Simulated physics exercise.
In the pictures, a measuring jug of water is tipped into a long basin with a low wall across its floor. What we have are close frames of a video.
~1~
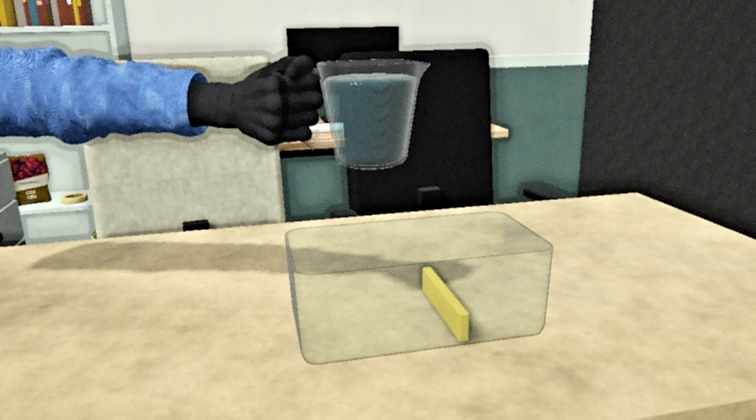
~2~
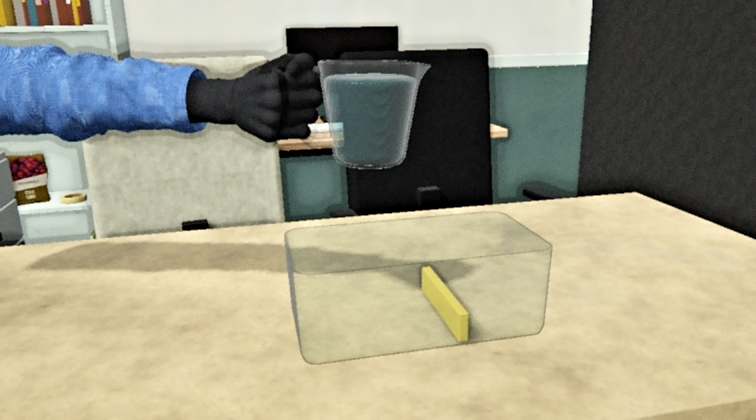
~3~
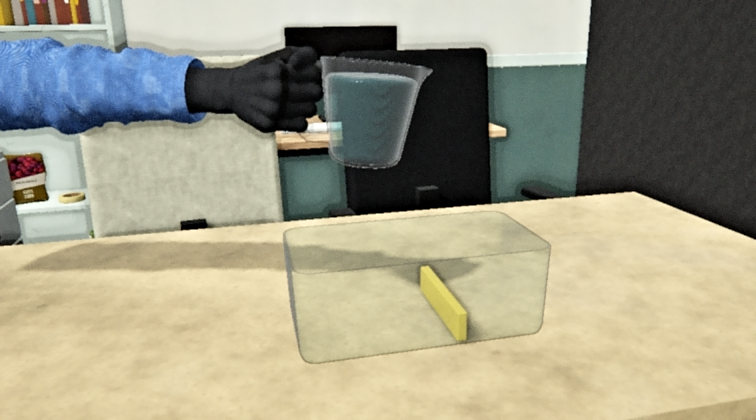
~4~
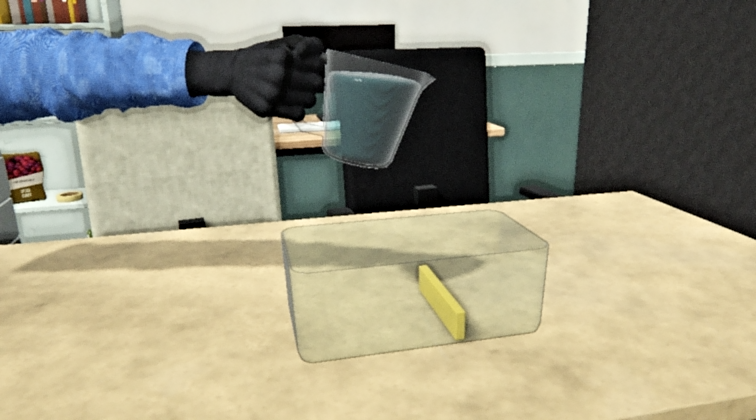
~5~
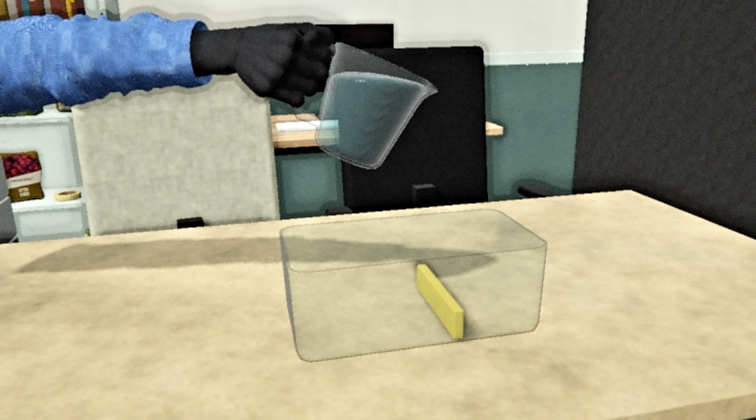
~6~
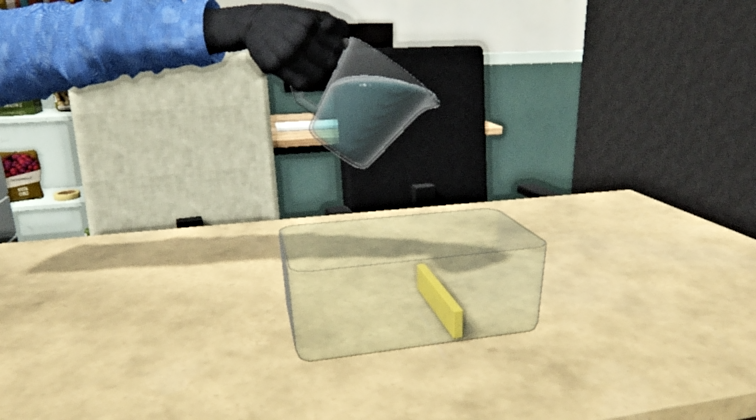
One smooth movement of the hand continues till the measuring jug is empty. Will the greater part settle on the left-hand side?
The right segment is the one with the most.
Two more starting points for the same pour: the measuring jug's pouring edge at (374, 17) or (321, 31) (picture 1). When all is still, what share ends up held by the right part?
You'd get 20 percent from the first and 10 percent from the second.
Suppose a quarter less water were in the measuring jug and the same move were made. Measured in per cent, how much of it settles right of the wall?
Roughly 75 in a hundred.
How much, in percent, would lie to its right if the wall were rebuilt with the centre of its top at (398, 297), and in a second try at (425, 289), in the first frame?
That'd be about 80 percent for the first and about 80 percent for the other.
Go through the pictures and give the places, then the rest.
In the first picture, it leans 0°; its right rim is at (429, 63); the water meets the walls at (323, 80) and (414, 77); the long basin's rim runs from (290, 252) to (527, 230); the wall's top is at (444, 290).
In the second picture, it leans 2°; its right rim is at (430, 64); the water meets the walls at (323, 79) and (413, 77).
In the third picture, it leans 7°; its right rim is at (432, 69); the water meets the walls at (325, 76) and (415, 79).
In the fourth picture, it leans 15°; its right rim is at (434, 78); the water meets the walls at (328, 74) and (418, 81).
In the fifth picture, it leans 25°; its right rim is at (437, 90); the water meets the walls at (331, 77) and (425, 85).
In the sixth picture, it leans 37°; its right rim is at (437, 105); the water meets the walls at (326, 94) and (426, 94); 1 per cent is over the edge.
A moment on, the tilt is 106° and 37 per cent is still to pour, 0 is left of the wall and 28 right of it.
Next, the tilt is 113° and 3 per cent is still to pour, 11 is left of the wall and 64 right of it.
Then the tilt is 113° and 0 per cent is still to pour, 20 is left of the wall and 71 right of it.
Later the tilt is 113° and 0 per cent is still to pour, 25 is left of the wall and 66 right of it.
In the end 25 per cent lies left of the wall, 66 right of it and 9 outside.
